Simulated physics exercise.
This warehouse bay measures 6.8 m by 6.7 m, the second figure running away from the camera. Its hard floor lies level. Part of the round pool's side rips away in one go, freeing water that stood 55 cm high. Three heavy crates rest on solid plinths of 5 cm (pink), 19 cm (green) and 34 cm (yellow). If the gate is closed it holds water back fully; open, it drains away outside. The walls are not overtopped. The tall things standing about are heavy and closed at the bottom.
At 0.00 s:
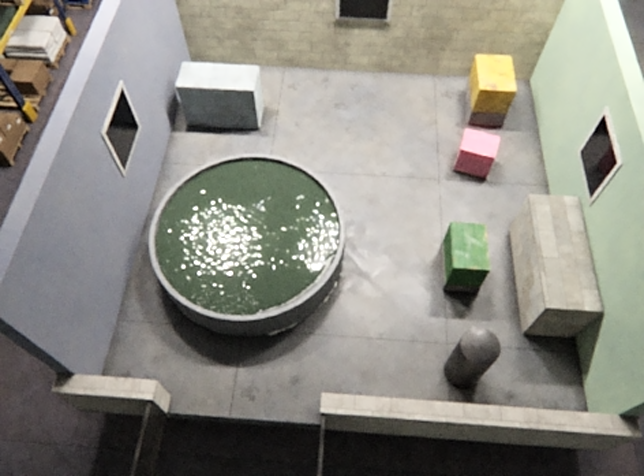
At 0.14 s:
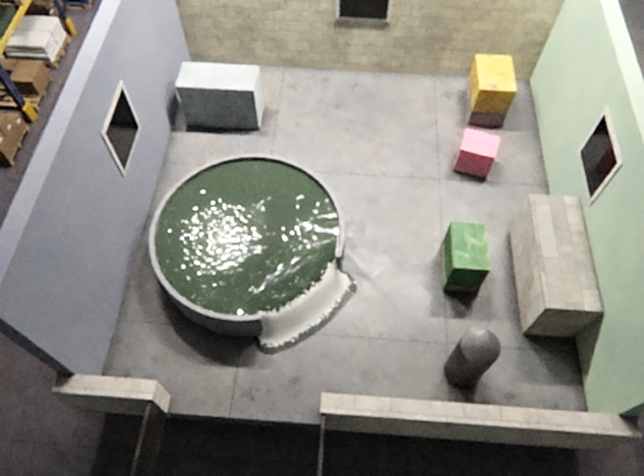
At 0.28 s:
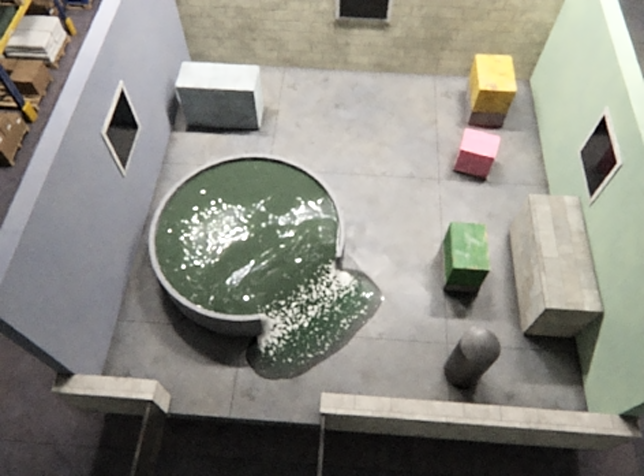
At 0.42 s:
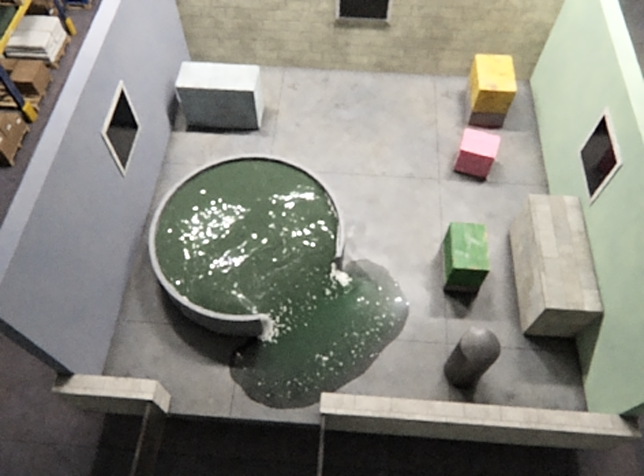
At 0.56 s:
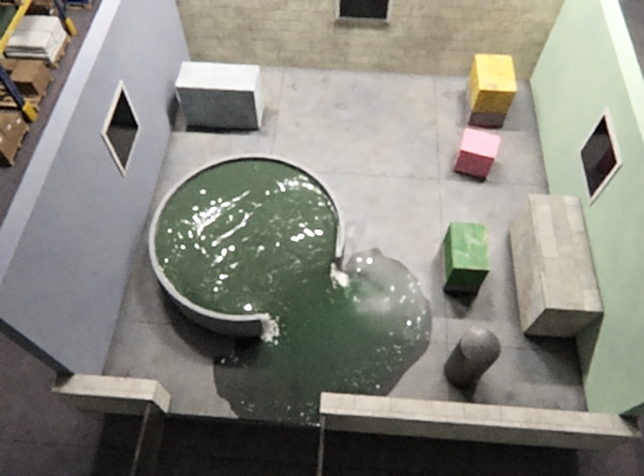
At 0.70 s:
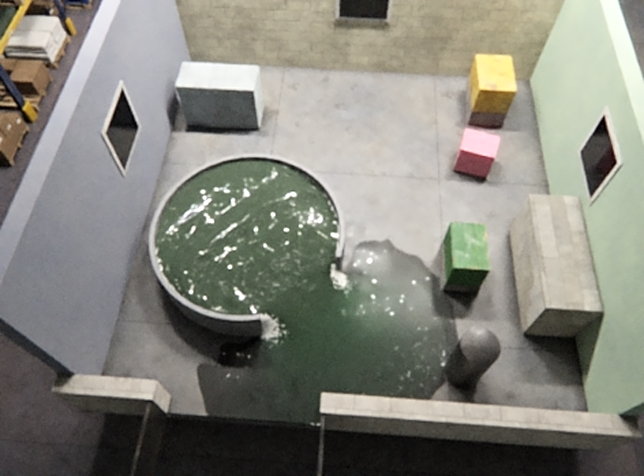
Round pool of green water splitting open at its lower right side, water pouring out and spreading across the grey floor.
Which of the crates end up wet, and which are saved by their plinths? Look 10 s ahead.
The pink crate gets wet; the green crate gets wet; the yellow crate keeps dry.
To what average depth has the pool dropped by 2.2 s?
Some 34 cm.
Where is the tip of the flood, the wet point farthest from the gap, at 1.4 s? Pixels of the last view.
Around (582, 426).
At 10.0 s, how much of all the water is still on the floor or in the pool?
Roughly 76 in a hundred.
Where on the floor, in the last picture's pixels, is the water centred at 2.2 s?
Around (305, 287).
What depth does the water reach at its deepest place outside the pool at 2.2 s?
Up to some 38 cm.
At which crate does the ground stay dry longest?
The yellow one.
After 1.4 s water covers 20 % of the floor and is deepest (34 cm) near (343, 408); pink plinth not reached, green plinth reached, yellow plinth not reached.
After 2.2 s water covers 25 % of the floor and is deepest (38 cm) near (434, 401); pink plinth not reached, green plinth reached, yellow plinth not reached.
After 3.5 s water covers 30 % of the floor and is deepest (33 cm) near (568, 425); pink plinth reached, green plinth reached, yellow plinth not reached.
After 6.0 s water covers 60 % of the floor and is deepest (22 cm) near (582, 426); pink plinth reached, green plinth reached, yellow plinth reached.
After 10.0 s water covers 85 % of the floor and is deepest (13 cm) near (528, 422); highest at the pink plinth 15 cm, highest at the green plinth 30 cm, highest at the yellow plinth 10 cm.
